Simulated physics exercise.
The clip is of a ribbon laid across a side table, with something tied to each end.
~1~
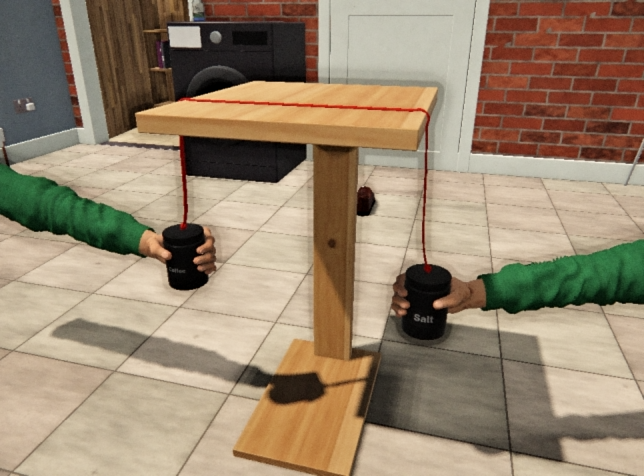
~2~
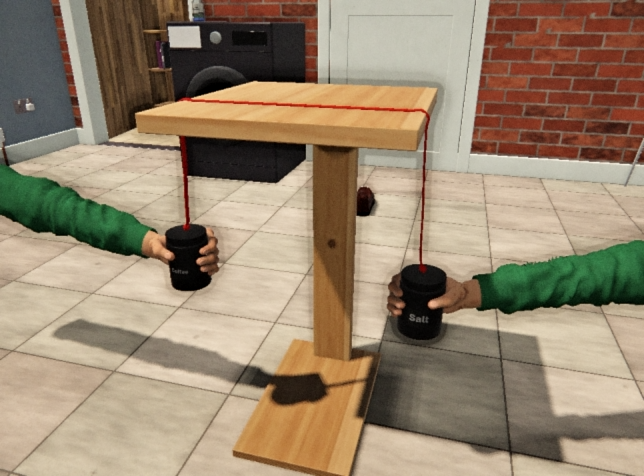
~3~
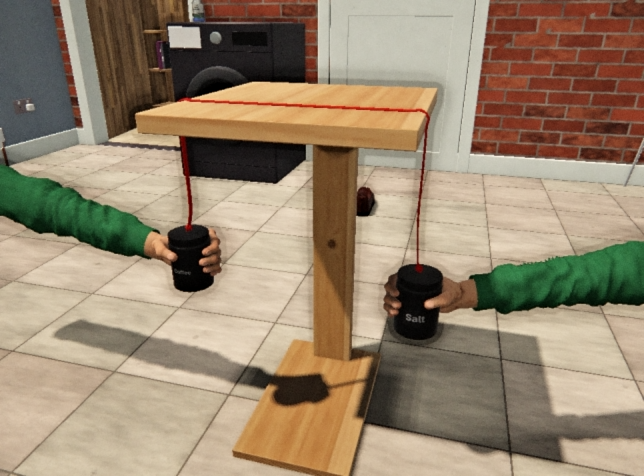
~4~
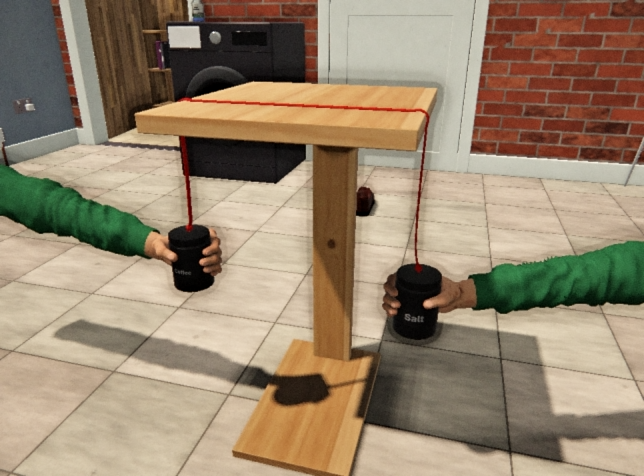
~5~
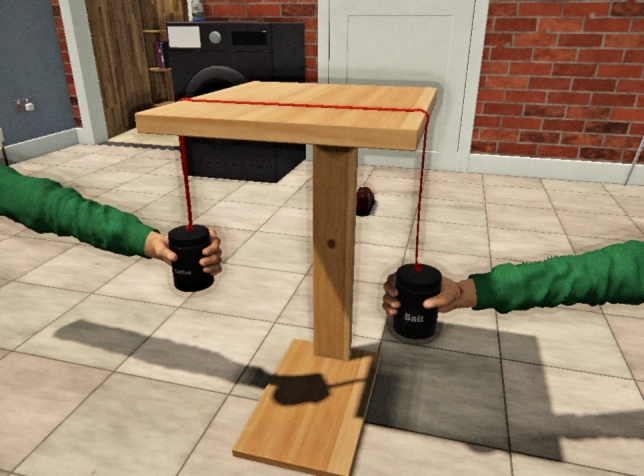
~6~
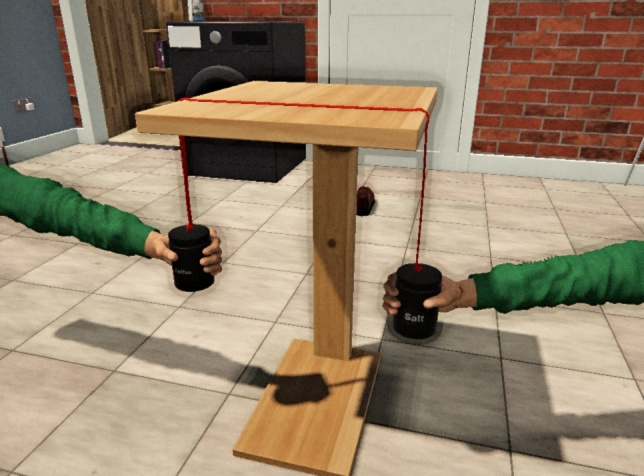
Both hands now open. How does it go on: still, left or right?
Outcome: The ribbon keeps its balance.
Then, 0.18 s on from there, left jar still level near (193, 258); right jar still level near (416, 301).
Then, 0.62 s on from there, left jar still level near (200, 260); right jar still level near (405, 300).
Then, 1.32 s on from there, left jar still level near (194, 259); right jar still level near (415, 301).
In the end, left jar still level near (198, 259); right jar still level near (407, 300). The ribbon stays as it is.
